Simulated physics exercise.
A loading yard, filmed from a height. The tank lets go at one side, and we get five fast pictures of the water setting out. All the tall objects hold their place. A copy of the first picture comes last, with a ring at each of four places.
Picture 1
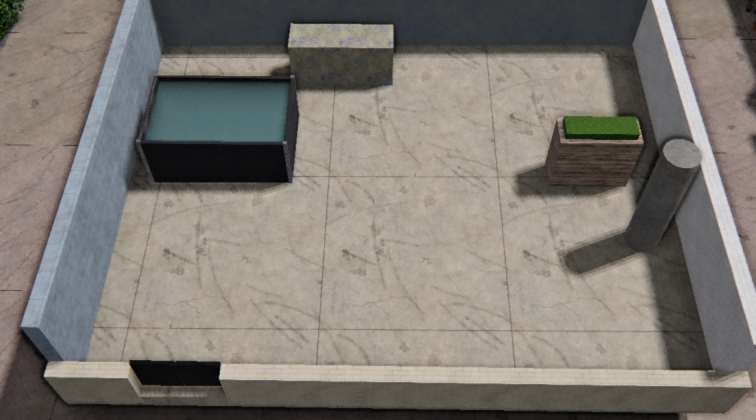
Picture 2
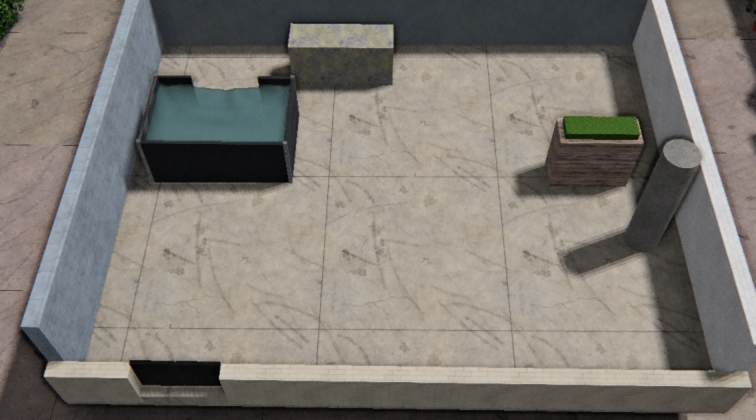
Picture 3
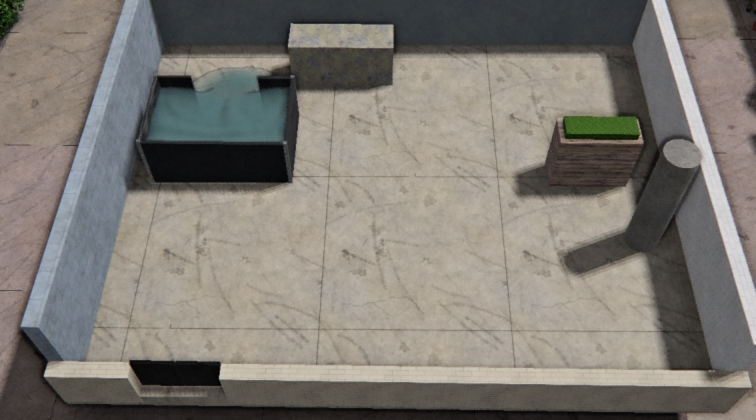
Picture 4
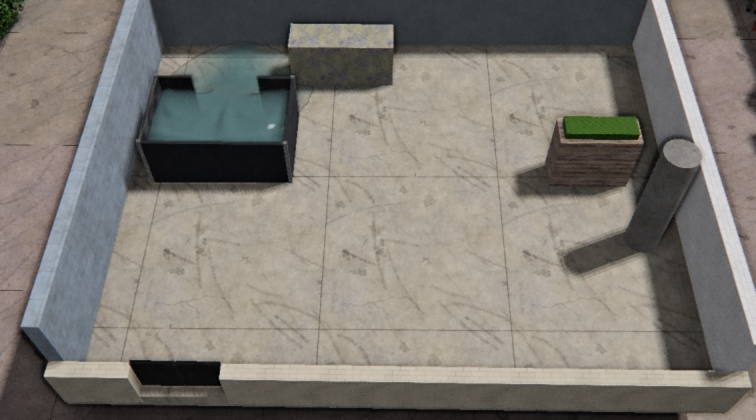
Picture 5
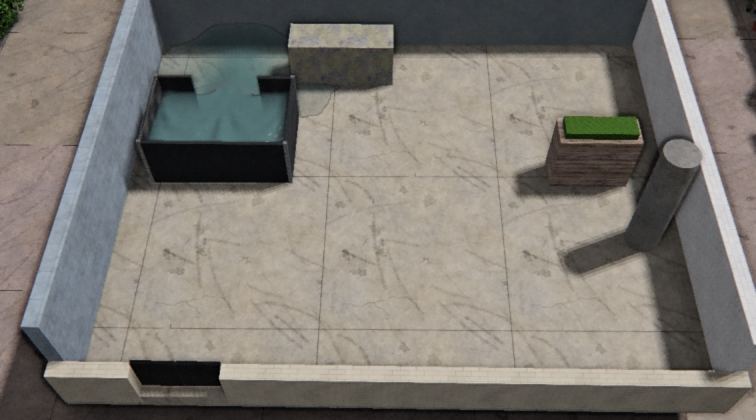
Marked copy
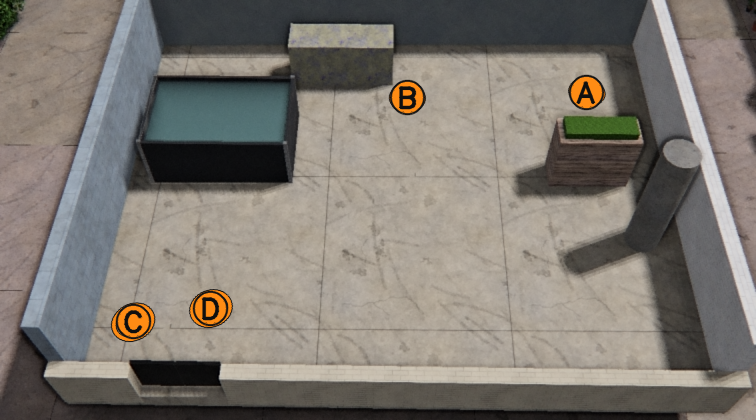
A walled yard paved in pale, veined stone slabs is seen from high above by a camera that stays still. A dark tank brimming with teal water stands at upper left, near a speckled block, with a green-topped brick block and grey pillar at right and a dark gate in the front wall. A gap opens in the tank's back side, and water pours out, spreading thinly behind it and around the speckled block as the tank's level drops.
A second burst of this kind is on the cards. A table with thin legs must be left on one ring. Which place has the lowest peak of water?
The best ring is B.
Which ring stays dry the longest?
D.
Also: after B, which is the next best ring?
That is ring A.
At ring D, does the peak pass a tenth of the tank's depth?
Yes, clearly.
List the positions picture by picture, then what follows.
Tank full, its middle at (219, 112); shut gate at (178, 367).
Water covers 1 % of the ground, its front hidden from here.
Water covers 3 % of the ground and shows as far out as (252, 69).
Water covers 7 % of the ground and shows as far out as (226, 45).
Water covers 9 % of the ground and shows as far out as (179, 45).
On the marked copy, A at (586, 92); B at (407, 97); C at (133, 321); D at (210, 308).
With A, the water peaks at about 8 % of the depth that stood in the tank.
With B, the water peaks at about 4 % of the depth that stood in the tank.
With C, the water peaks at about 17 % of the depth that stood in the tank.
With D, the water peaks at about 17 % of the depth that stood in the tank.
